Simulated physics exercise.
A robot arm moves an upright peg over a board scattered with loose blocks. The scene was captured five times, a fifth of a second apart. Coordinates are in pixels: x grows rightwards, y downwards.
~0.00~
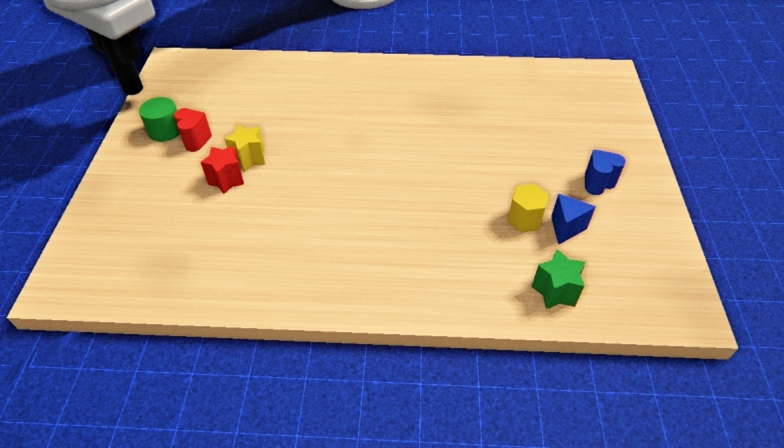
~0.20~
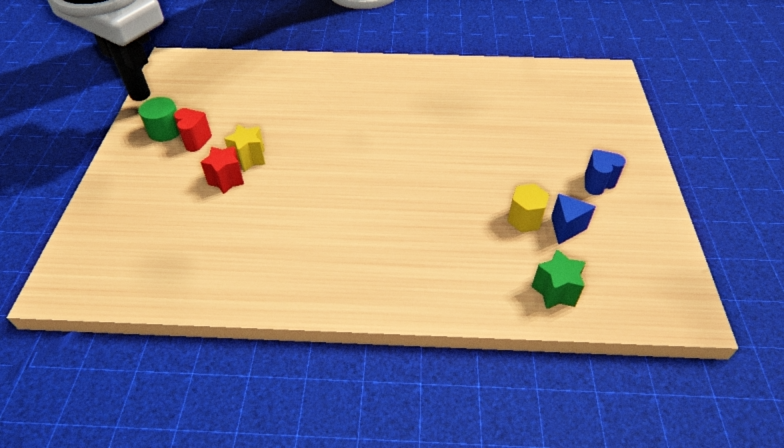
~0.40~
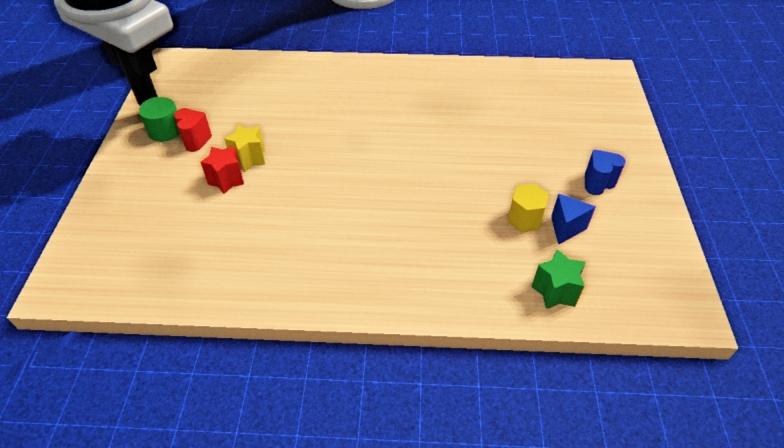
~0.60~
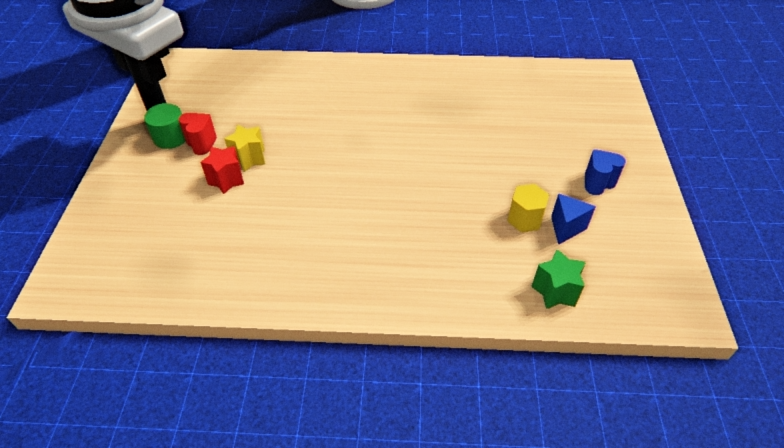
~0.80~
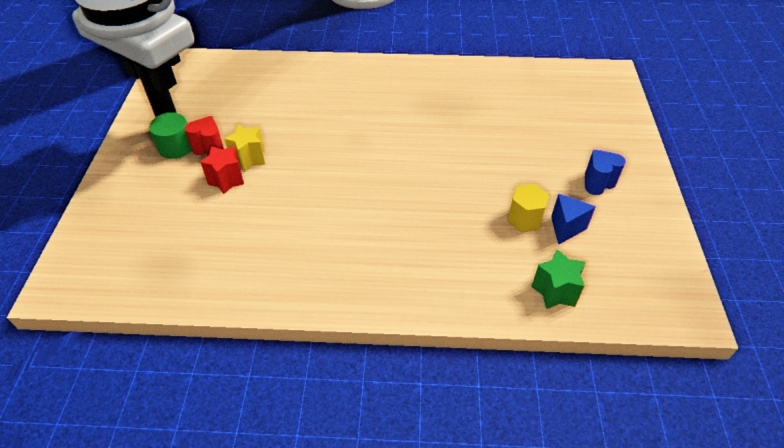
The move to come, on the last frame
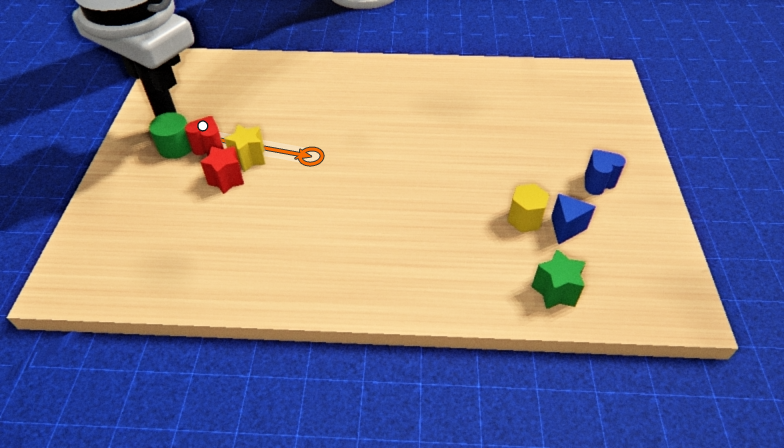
In this clip, a robot arm lowers its dark peg toward loose colored blocks on a wooden board, then nudges the green cylinder slightly down and to the right, shifting the adjacent red heart block a little too.
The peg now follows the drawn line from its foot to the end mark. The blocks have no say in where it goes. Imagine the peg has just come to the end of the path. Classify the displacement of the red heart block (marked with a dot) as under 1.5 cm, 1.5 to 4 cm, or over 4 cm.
Between 1.5 and 4 cm.
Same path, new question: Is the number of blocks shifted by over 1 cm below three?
No
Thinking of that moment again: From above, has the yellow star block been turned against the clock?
Final answer: No.
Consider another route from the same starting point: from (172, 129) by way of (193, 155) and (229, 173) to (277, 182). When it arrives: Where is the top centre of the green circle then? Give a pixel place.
Close to (177, 159).
Path on the board, in a line from (172, 129) to (311, 156); the dot is on the red heart block.
On the path given first. One third of the way, peg at (213, 127); green circle at (174, 130); red heart block at (210, 134), turned 20° anticlockwise.
Two thirds of the way, peg at (261, 136); green circle at (174, 130); red heart block at (219, 136), turned 35° clockwise; yellow star block at (250, 140).
At the end, peg at (309, 144); green circle at (174, 130); red heart block at (219, 136), turned 35° clockwise; red star block in place; yellow star block at (253, 141), turned 20° clockwise.
